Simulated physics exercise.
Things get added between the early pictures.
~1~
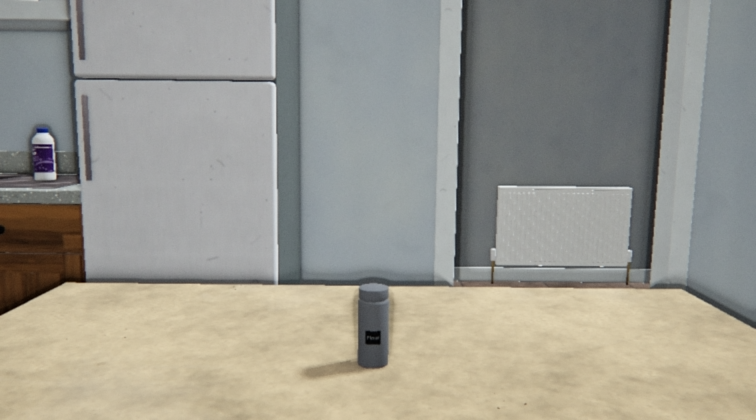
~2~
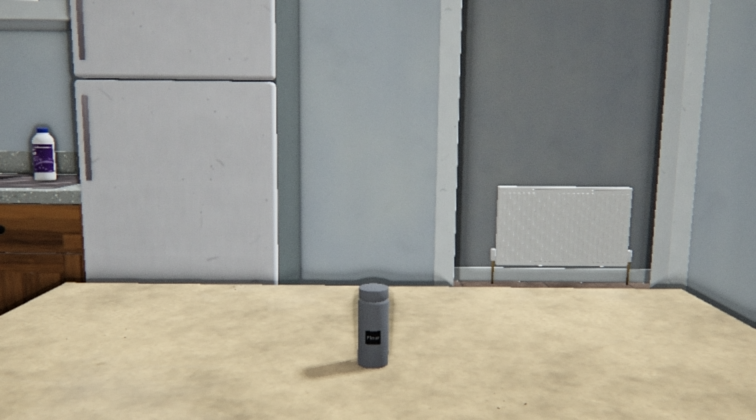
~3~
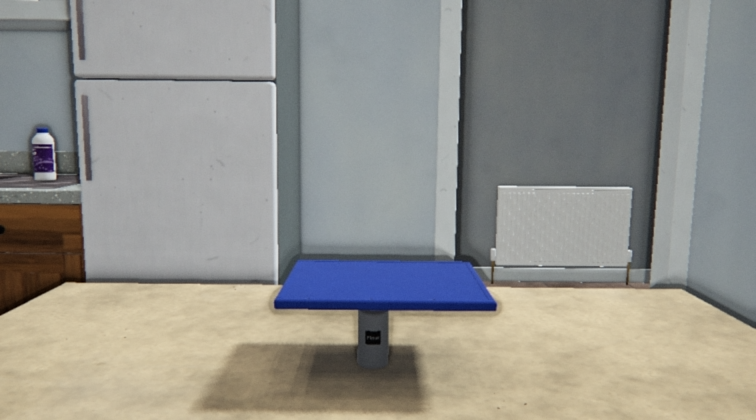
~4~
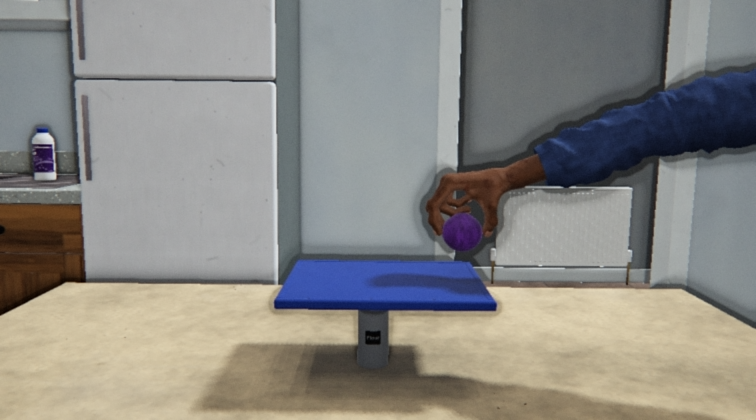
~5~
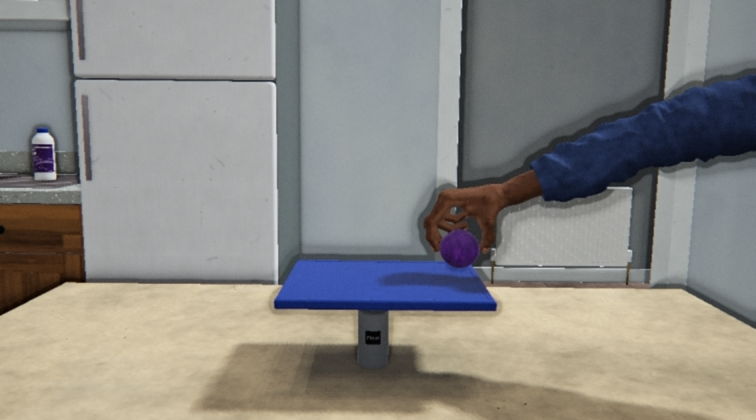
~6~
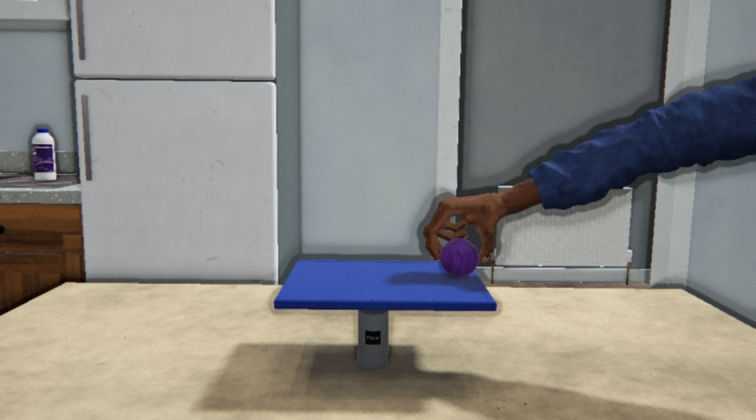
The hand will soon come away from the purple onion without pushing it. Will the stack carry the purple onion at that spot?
My guess is the stack will not be secure.
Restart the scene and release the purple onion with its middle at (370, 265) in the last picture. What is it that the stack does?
After that, it remains intact.
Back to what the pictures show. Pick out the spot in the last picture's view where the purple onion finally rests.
Around (496, 343).
Then, 0.30 s after the last picture, purple onion now fallen; blue lid tipped 41° from how it was.
Then, 0.60 s after the last picture, blue lid tipped 49° from how it was.
At rest, fallen, purple onion; tipped over in the stack, blue lid; grey shaker in place. Seen from the same camera at the end, purple onion near (496, 343). The stack comes apart.
